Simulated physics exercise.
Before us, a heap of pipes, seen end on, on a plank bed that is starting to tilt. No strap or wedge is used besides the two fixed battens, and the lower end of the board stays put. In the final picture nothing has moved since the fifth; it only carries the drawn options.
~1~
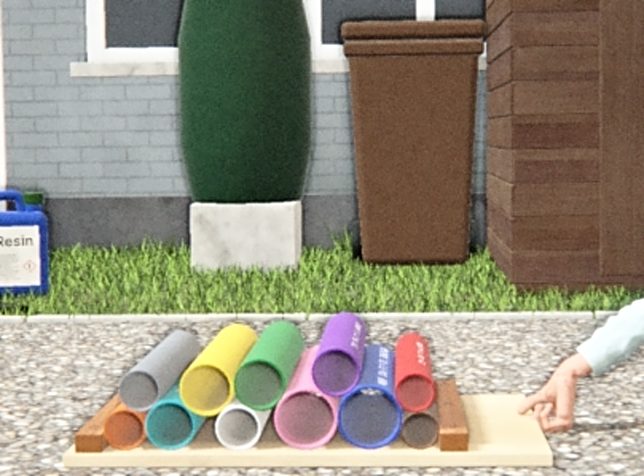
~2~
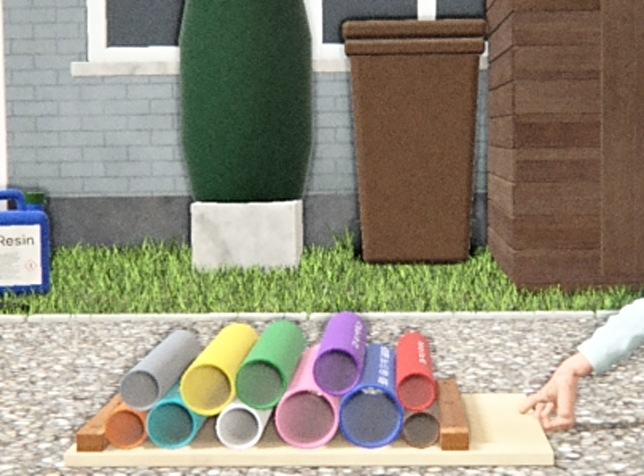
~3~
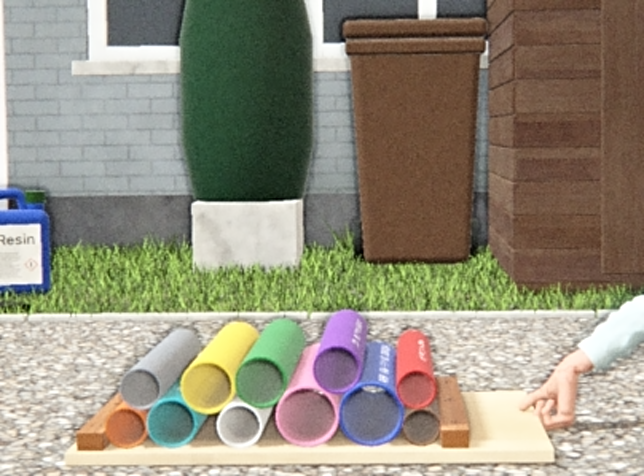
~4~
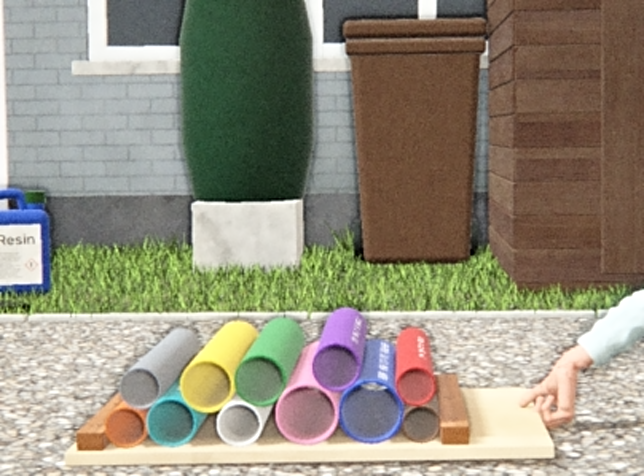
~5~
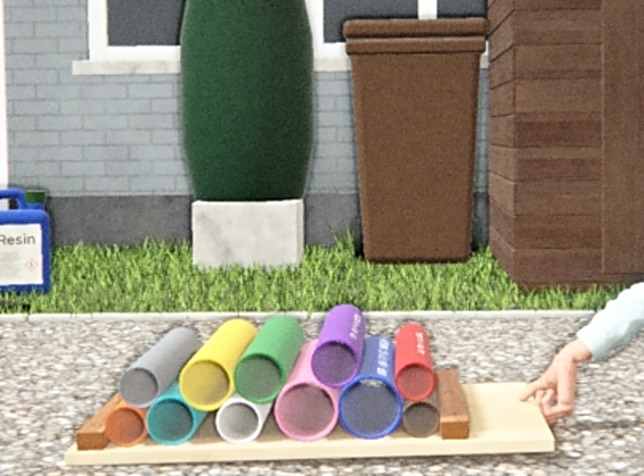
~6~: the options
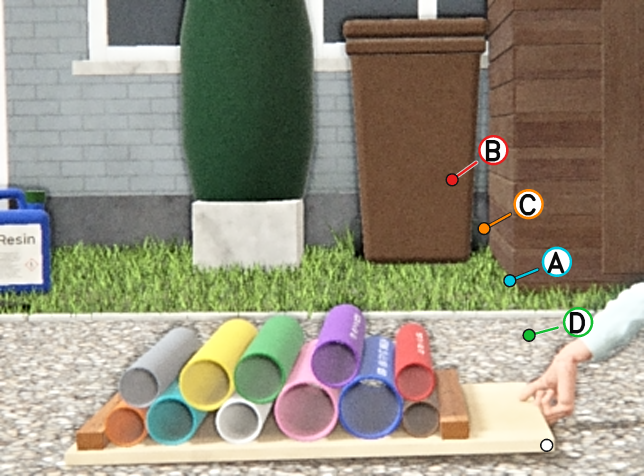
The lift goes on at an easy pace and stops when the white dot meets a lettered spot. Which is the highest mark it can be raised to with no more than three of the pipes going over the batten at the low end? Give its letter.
Lift it to C and no more.
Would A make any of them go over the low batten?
Yes.
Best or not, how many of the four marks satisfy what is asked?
Three of them.
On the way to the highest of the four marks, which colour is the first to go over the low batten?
The grey one.
On the marked copy, A at (510, 281); B at (452, 180); C at (484, 229); D at (529, 335); the white dot at (547, 445).
Following C. Soon after the start, board at 17°.
Later, board at 28°.
In the end, board at 28°, three over the low batten (yellow, green, grey).
As for the rest, A three over the low batten (yellow, green, grey); B four over the low batten (yellow, green, purple, grey); D two over the low batten (yellow, grey).
